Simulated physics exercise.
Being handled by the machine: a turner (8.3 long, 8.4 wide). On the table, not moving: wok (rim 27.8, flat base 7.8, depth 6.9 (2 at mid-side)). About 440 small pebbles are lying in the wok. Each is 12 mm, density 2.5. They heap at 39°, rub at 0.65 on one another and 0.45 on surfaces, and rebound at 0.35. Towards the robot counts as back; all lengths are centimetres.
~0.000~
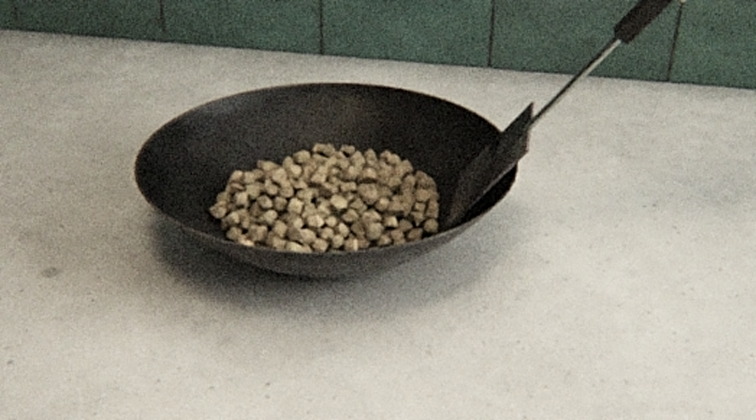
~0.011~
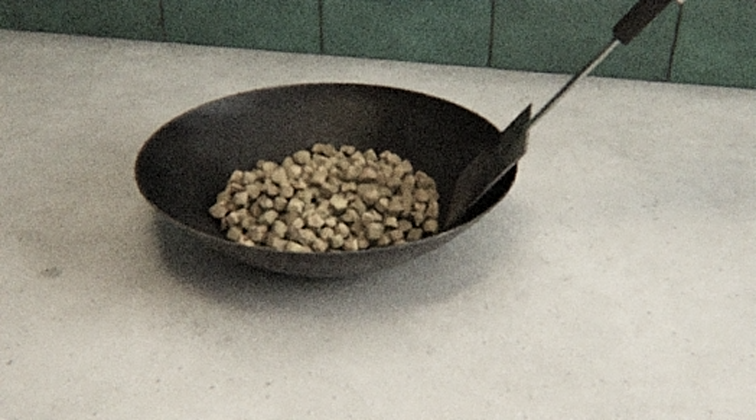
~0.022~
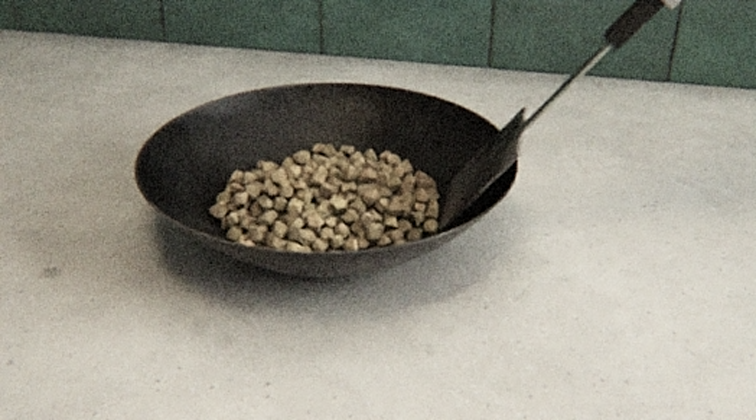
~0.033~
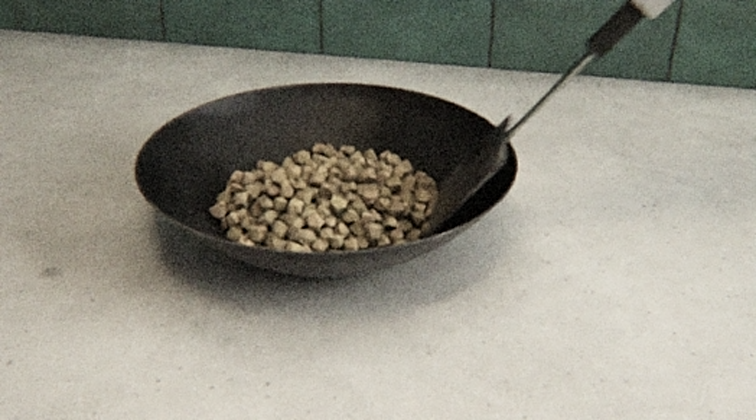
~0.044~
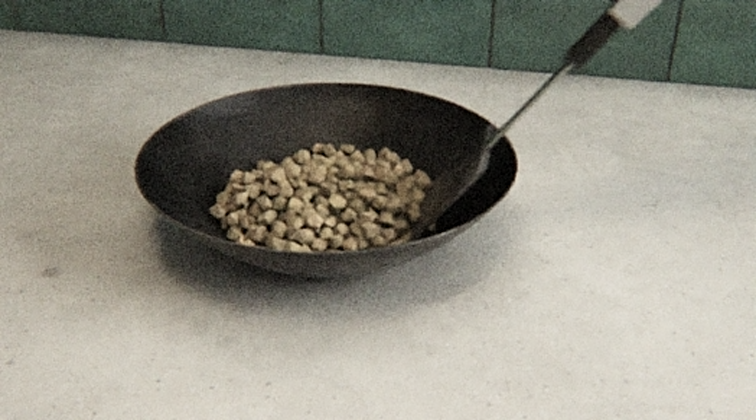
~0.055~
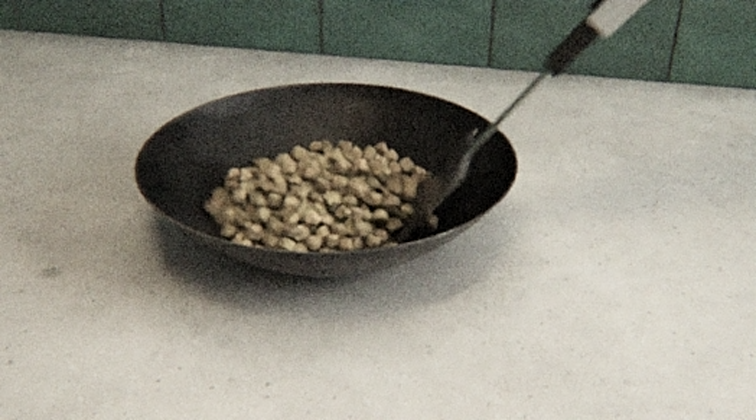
On a pale countertop by green tiles, a dark turner sliding leftward into a heap of small pebbles in a still wok.
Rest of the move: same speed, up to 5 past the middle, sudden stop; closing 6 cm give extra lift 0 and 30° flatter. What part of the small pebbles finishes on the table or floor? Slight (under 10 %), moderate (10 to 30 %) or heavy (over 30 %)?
Moderate.
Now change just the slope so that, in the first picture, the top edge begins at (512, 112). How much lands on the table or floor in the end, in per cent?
About 15 per cent.
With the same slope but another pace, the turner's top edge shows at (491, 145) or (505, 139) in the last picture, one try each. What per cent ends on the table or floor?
I'd estimate some 10 and 10 in a hundred.
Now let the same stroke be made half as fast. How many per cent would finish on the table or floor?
It would be near 10 per cent.
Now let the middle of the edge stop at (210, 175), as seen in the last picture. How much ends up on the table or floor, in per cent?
I'd put it near 50 per cent.
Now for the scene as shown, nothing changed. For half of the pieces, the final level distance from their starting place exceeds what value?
Distance: Near 8 cm.
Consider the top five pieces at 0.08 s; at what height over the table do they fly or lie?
I'd say close to 6 cm on average.
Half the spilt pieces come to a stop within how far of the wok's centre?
That distance comes to about 24 cm.
After 0.08 s, sloping 53°, highest piece 7 above the table; 443 in the wok.
After 0.11 s, sloping 43°, highest piece 9 above the table; 443 in the wok.
After 0.32 s, sloping 23°, highest piece 31 above the table; 380 in the wok, 37 on the table or floor, 26 on the blade or in flight.
After 1.37 s, sloping 23°, highest piece 8 above the table; 380 in the wok, 63 on the table or floor.
In the end, 380 in the wok, 63 on the table or floor. That is 14 % on the table or floor.
